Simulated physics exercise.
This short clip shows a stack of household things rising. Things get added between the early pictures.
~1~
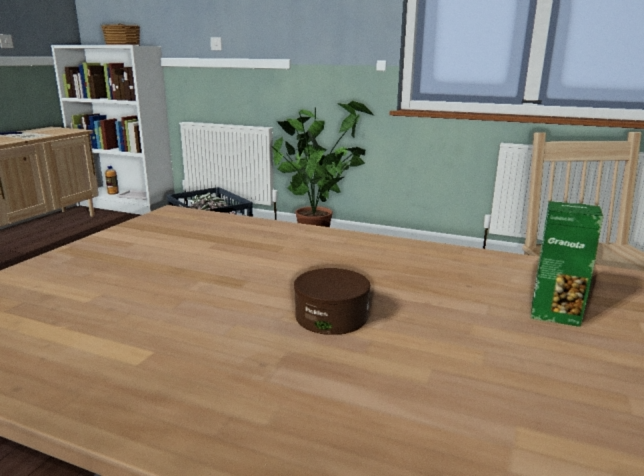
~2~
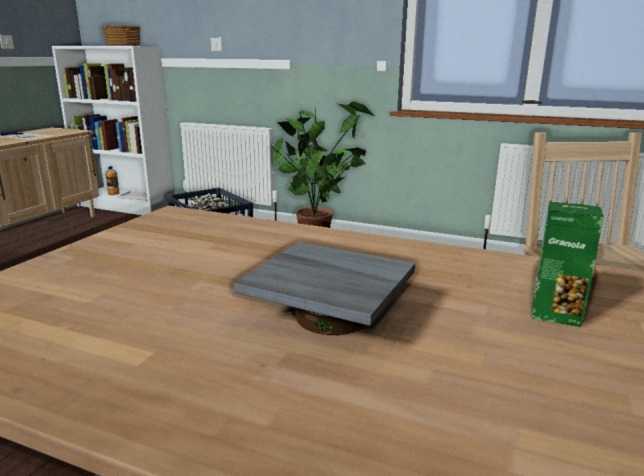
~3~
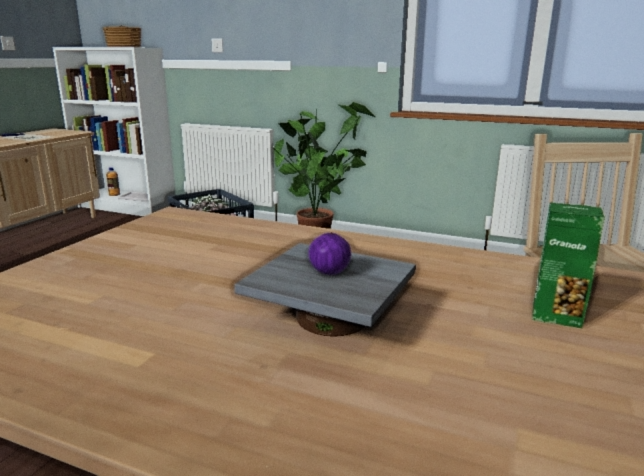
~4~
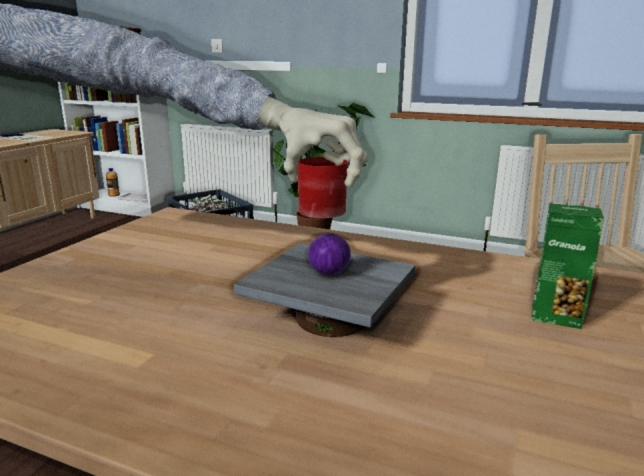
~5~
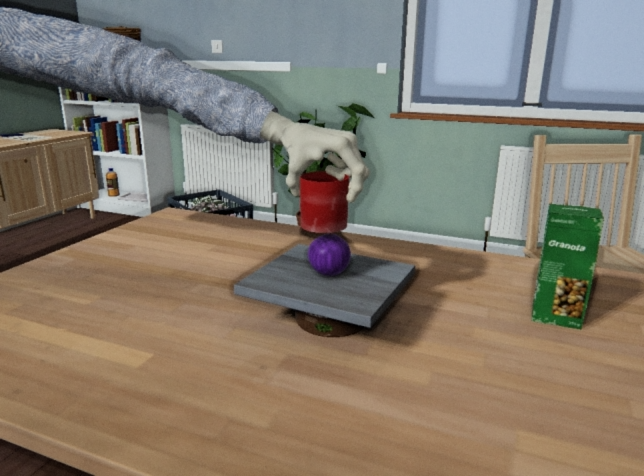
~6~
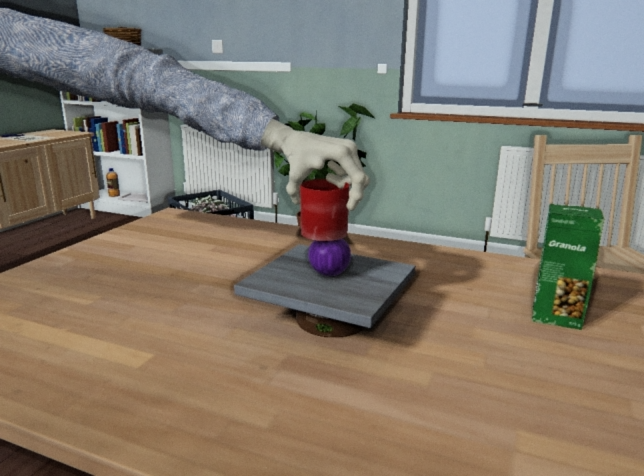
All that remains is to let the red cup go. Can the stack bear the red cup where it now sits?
No, I reckon it doesn't sit tight.
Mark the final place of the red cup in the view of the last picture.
I'd say around (201, 297) in the last view.
Then, 0.40 s past the last view, red cup now fallen.
Then, 0.60 s past the last view, things are still on the move.
Then, 0.80 s past the last view, as before.
Finally, fallen, red cup; the other 4 still in place. Final places as the last picture's camera would see them, red cup near (201, 297). The pile loses its balance.
